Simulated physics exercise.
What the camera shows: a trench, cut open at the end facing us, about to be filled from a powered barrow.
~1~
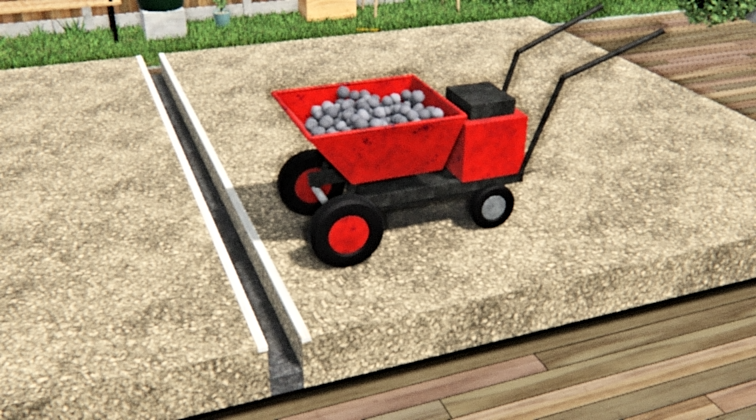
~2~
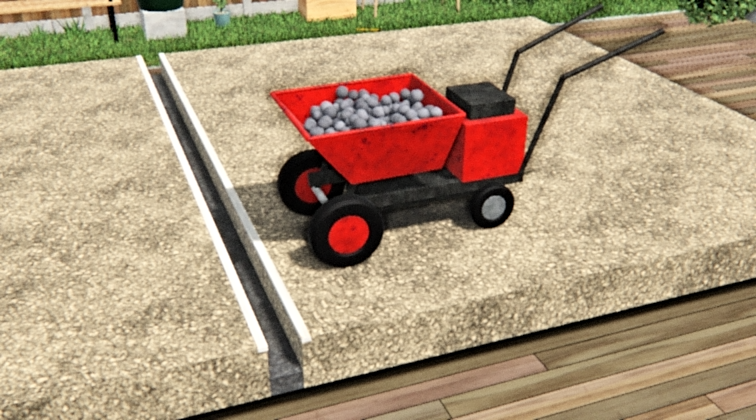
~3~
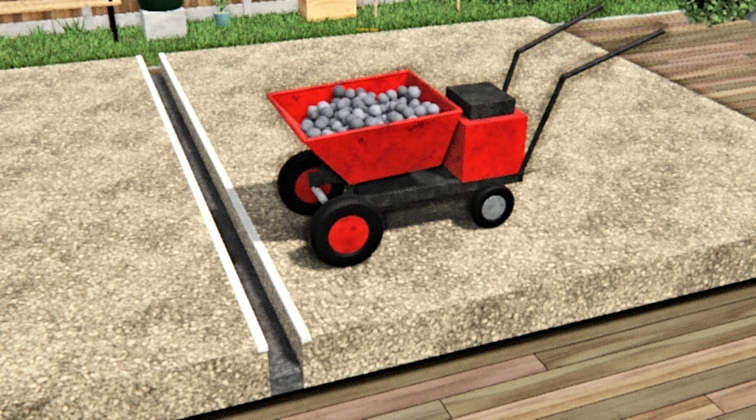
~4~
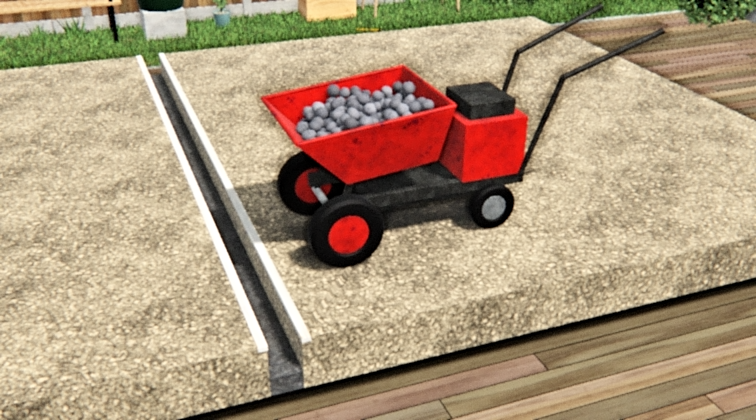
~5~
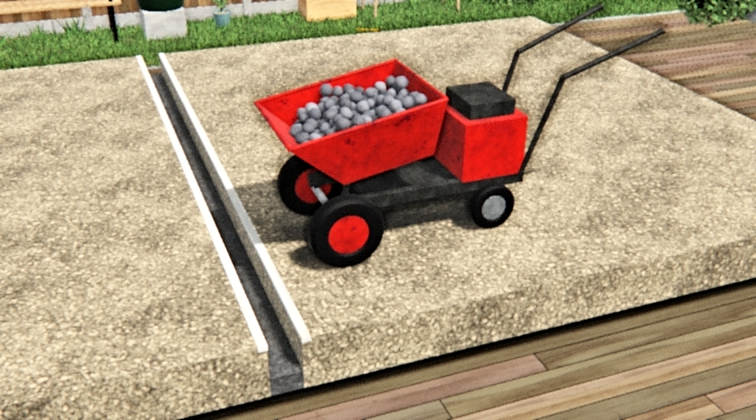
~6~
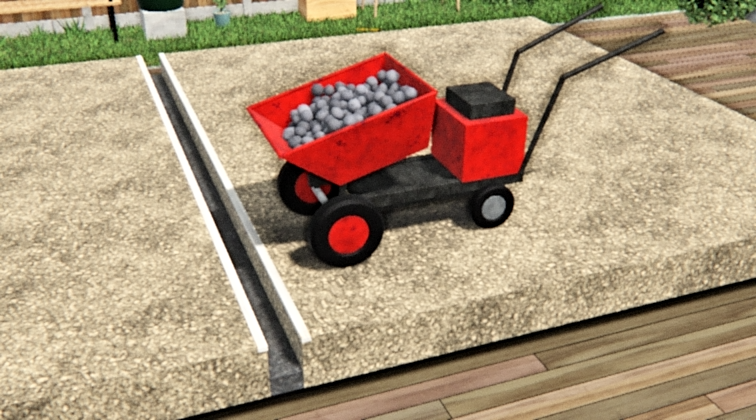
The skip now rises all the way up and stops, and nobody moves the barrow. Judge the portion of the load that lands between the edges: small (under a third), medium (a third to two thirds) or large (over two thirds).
Small.
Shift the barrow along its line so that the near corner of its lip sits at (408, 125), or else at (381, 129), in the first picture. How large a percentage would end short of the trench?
In order: 50 % and 30 %.
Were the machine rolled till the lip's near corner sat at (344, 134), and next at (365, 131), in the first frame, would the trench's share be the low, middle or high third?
In the middle band, then between a third and two thirds.
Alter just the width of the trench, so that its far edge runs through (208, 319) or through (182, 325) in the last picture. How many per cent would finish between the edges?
Lab note: Case 1 near 60 percent, case 2 near 90 percent.
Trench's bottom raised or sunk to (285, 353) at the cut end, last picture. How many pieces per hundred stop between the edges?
Something close to 0 per cent.
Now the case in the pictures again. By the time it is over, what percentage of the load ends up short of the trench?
Near 0 %.
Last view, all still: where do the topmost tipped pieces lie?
The peak rests near (188, 241).
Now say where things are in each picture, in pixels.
Lip of the skip near (309, 139), level; top of the load near (368, 120), round cobbles; first edge of the trench near (289, 303); far edge near (247, 311), the trench under half as wide as the skip, and about as deep as wide, in the first frame.
Lip of the skip near (308, 140), level; top of the load near (367, 119), in the second frame.
Lip of the skip near (304, 142), tipped barely; top of the load near (375, 111), in the third frame.
Lip of the skip near (298, 145), tipped a little; top of the load near (376, 107), in the fourth frame.
Lip of the skip near (290, 150), tipped a little; top of the load near (382, 100), in the fifth frame.
Lip of the skip near (281, 157), tipped clearly; top of the load near (371, 98); first edge of the trench near (289, 303); far edge near (247, 311), in the sixth frame.
Shortly afterwards, skip tipped well over; the whole lot in the skip.
Next, skip tipped steeply; the bulk in the skip; a little beyond it; only a few falling.
Some moments later, skip tipped right over; near a quarter in the skip; only a few in or heaped over the trench; the bulk beyond it.
In the end, skip tipped right over; a little in the skip; a little in or heaped over the trench; the bulk beyond it.
